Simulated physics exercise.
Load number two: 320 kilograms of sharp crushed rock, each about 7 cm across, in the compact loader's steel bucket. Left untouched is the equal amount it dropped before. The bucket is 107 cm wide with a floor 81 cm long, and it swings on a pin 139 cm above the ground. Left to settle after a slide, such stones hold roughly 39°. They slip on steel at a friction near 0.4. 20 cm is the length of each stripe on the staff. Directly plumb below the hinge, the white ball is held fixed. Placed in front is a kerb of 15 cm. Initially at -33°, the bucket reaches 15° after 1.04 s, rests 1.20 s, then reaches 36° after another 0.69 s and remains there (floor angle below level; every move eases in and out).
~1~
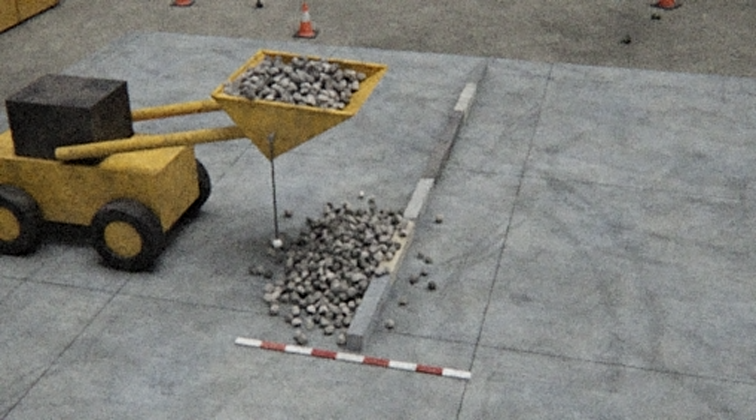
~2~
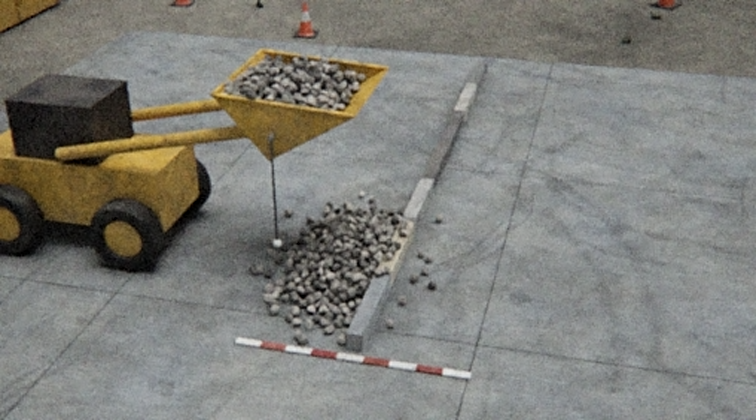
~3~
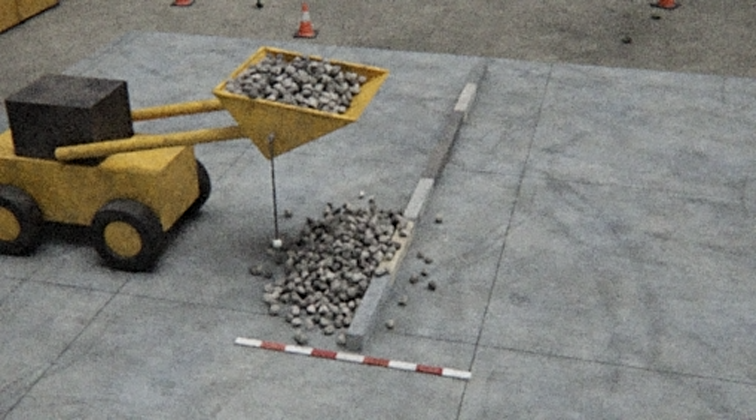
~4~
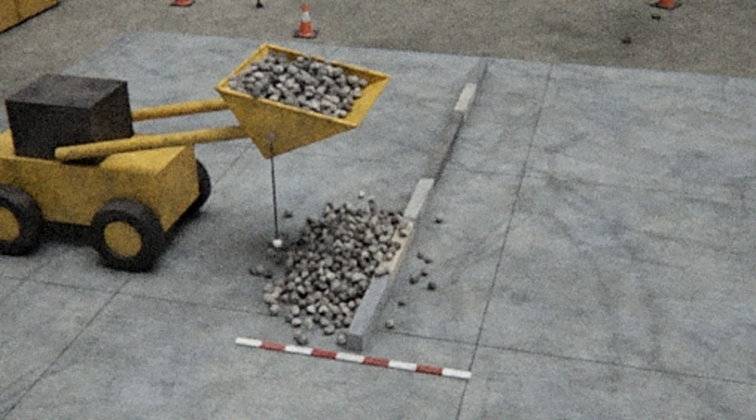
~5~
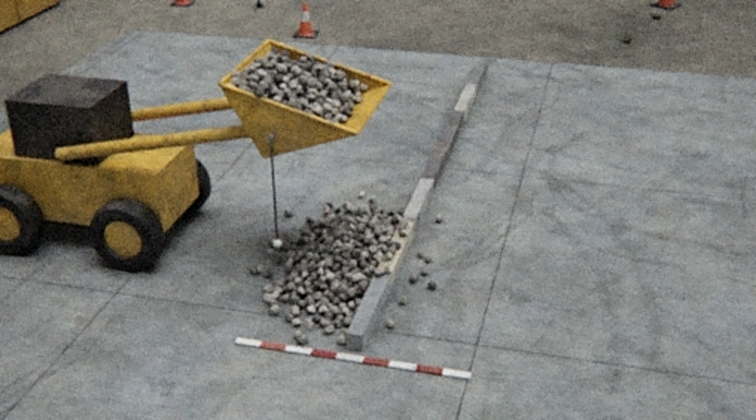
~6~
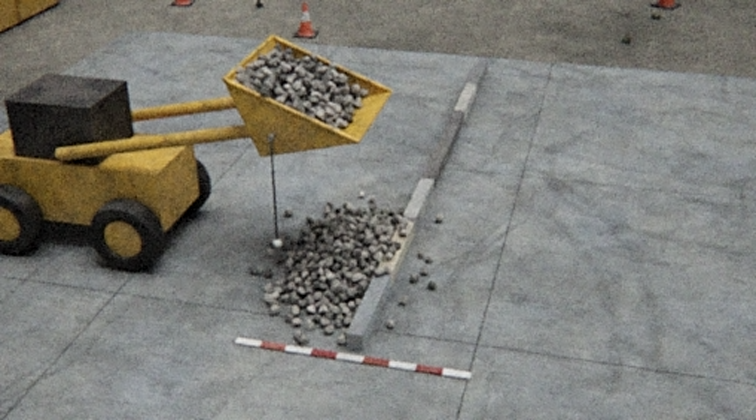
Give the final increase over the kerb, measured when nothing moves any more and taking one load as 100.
Close to 70 parts in a hundred.
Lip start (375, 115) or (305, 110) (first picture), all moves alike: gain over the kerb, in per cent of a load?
I'd expect near 90 per cent first and near 10 per cent next.
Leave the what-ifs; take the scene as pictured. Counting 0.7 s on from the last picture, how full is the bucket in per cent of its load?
About 100 per cent is held.
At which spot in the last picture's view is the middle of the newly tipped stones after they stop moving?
Around (415, 263) in the last picture.
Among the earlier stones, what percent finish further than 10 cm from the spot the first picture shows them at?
0 %.
Then, 0.3 s after the last picture the floor is at 8°; in per cent of one load, 100 in the bucket, 99 on this side of the kerb, 1 over the kerb; the foremost stones are at (420, 272).
Then, 0.7 s after the last picture the floor is at 15°; in per cent of one load, 98 in the bucket, 101 on this side of the kerb, 1 over the kerb; the foremost stones are at (420, 272).
Then, 2.9 s after the last picture the floor is at 36°; in per cent of one load, 11 in the bucket, 152 on this side of the kerb, 38 over the kerb; the foremost stones are at (499, 281).
Then, 5.5 s after the last picture the floor is at 36°; in per cent of one load, 0 in the bucket, 129 on this side of the kerb, 71 over the kerb; the foremost stones are at (519, 263). Net gain over the kerb, 70.
